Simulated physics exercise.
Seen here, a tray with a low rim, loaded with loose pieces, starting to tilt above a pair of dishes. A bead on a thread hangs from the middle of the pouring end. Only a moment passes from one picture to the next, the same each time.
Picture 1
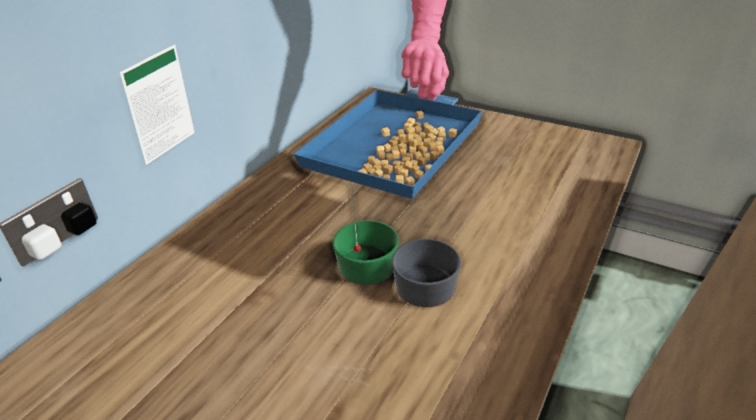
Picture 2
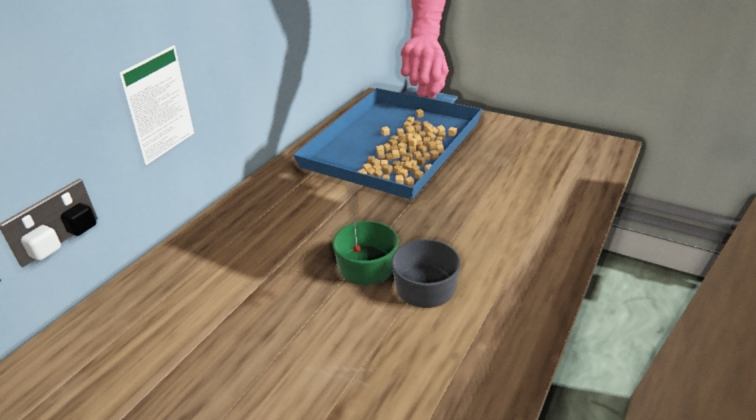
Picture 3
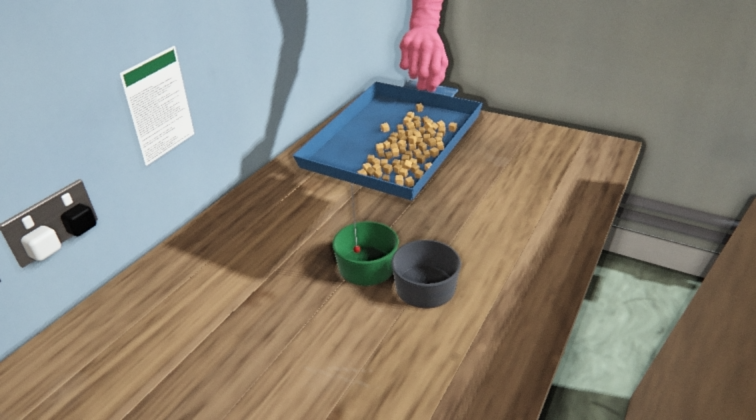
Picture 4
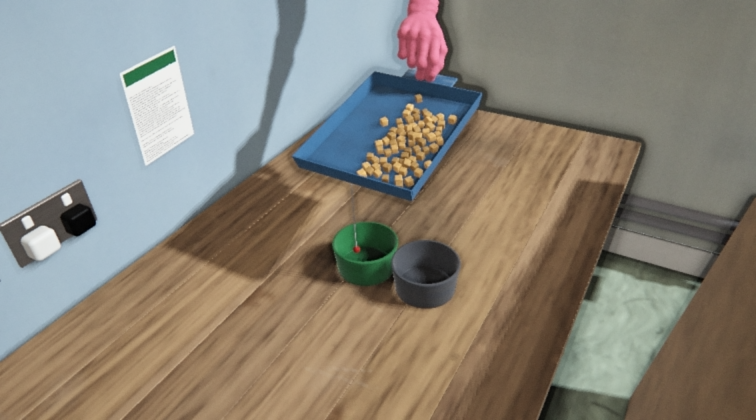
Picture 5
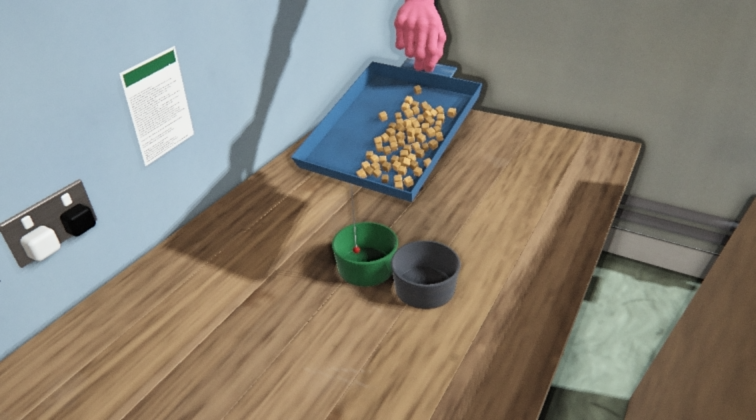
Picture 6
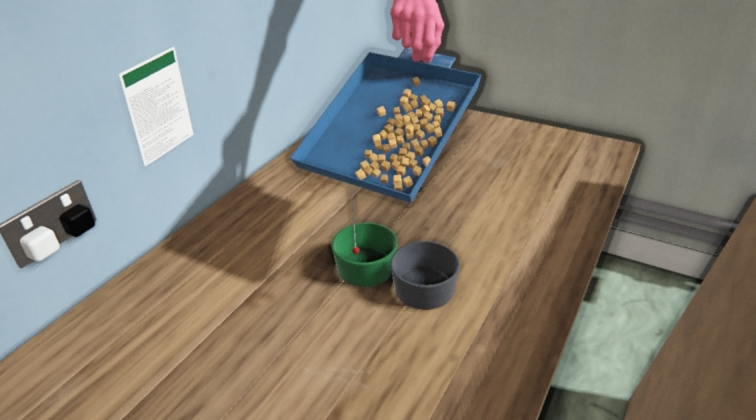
On a wooden worktop, a pink-gloved hand raises the far end of a blue tray of cubes.
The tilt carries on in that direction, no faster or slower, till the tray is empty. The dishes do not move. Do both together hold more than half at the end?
They take under half between them.
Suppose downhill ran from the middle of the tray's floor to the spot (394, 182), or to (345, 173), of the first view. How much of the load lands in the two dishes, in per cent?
In turn 20 and 0 in a hundred.
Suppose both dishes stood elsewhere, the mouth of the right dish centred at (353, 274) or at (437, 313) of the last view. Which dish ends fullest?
First the right one, then the left one.
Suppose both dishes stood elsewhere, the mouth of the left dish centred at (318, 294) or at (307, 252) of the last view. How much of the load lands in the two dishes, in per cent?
The first gives 70 %, the second 30 %.
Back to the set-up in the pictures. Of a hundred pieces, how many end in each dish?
About: Left dish 0, right dish 0 per cent.
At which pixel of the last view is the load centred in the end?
Roughly at (355, 328).
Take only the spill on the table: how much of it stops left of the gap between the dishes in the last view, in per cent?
It comes to 80 per cent or so.
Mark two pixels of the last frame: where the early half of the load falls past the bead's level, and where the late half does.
First near (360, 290), later near (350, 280).
Shortly afterwards, tray tipped steeply; the whole lot on the tray.
Next, tray tipped past a quarter turn; all but a few on the tray; a little outside both.
Some moments later, tray tipped past a quarter turn; the whole lot outside both.
In the end, tray tipped past a quarter turn; none at all in the right dish; none at all in the left dish; the whole lot outside both.
